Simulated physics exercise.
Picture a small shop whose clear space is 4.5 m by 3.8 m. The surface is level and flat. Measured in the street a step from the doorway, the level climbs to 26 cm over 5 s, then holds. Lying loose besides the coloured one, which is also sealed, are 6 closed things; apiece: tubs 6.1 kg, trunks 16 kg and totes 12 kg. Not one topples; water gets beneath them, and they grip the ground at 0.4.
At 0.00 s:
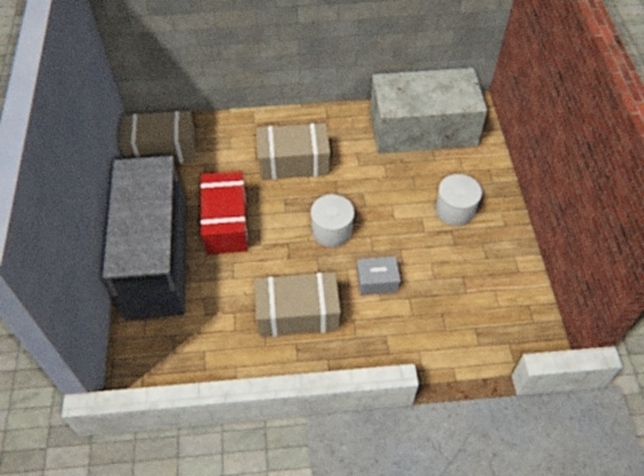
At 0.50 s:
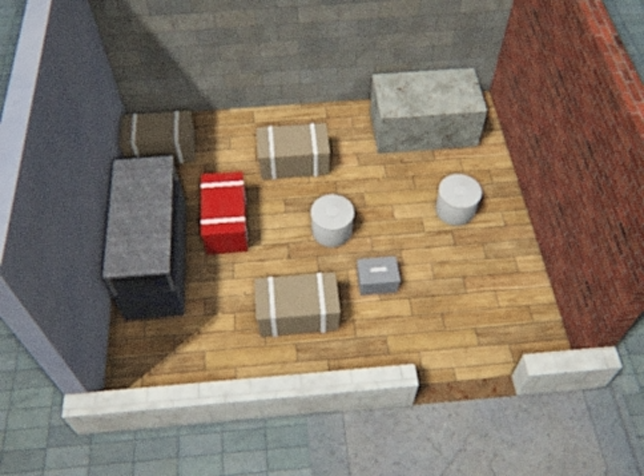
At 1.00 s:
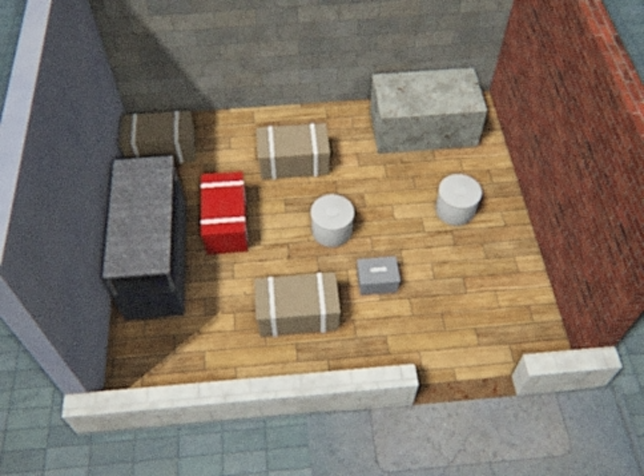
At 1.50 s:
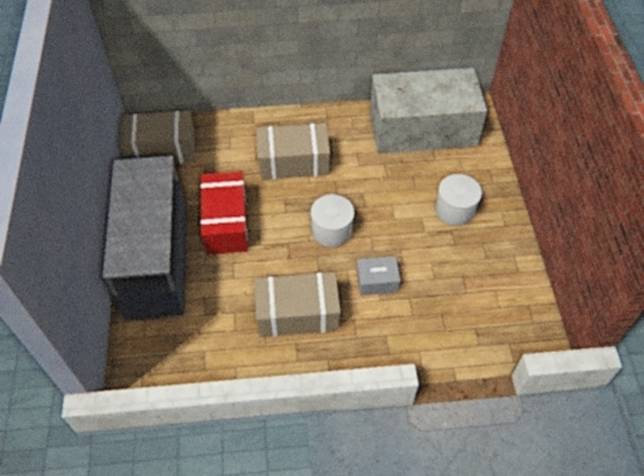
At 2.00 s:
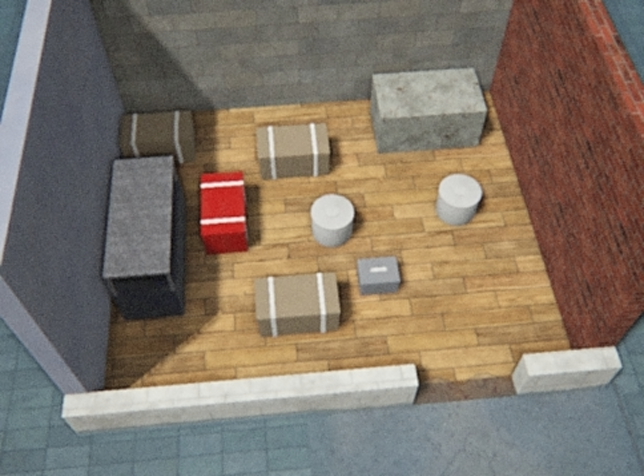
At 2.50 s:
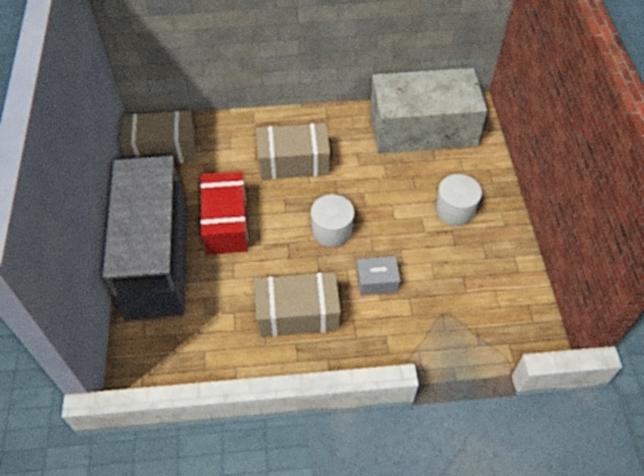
A bright red trunk with white bands stands left of centre on the wooden floor of a small open-topped shop, seen from high in front. Around it are a dark cabinet at left, banded tan trunks, two pale round tubs, a small grey box and a grey block at back right. Bluish water spreads over the paving outside, then a thin wedge enters the doorway, while the objects and camera stay still.
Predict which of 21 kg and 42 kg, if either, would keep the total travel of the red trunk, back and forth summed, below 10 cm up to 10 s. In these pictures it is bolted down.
My prediction: Only the heavier figure works.
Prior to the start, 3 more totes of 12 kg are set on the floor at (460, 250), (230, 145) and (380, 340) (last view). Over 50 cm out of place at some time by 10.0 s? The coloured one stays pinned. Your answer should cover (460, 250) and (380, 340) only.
The first is further, the second not as far.
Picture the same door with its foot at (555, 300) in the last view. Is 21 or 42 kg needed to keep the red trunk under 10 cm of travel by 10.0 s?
So neither mass does it.
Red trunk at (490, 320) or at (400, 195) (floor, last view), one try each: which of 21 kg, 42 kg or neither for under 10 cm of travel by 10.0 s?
At the first spot nothing offered works, at the second nothing offered works.
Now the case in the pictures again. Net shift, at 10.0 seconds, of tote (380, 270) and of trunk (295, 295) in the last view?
Respectively 250 and 10 cm.
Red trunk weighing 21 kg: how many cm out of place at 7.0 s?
Roughly 0 cm.
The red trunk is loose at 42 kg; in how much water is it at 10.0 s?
Close to 6 cm deep.
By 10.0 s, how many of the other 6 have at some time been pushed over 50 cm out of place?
Count: 4.
After 3.5 s the red trunk would be 0 cm from its start with 21 kg and 0 cm from its start with 42 kg; 0 cm of water round it then.
After 4.5 s the red trunk would be 0 cm from its start with 21 kg and 0 cm from its start with 42 kg; 0 cm of water round it then.
After 7.0 s the red trunk would be 0 cm from its start with 21 kg and 0 cm from its start with 42 kg; 3 cm of water round it then.
After 10.0 s the red trunk would be 24 cm from its start with 21 kg and 3 cm from its start with 42 kg; 6 cm of water round it then.
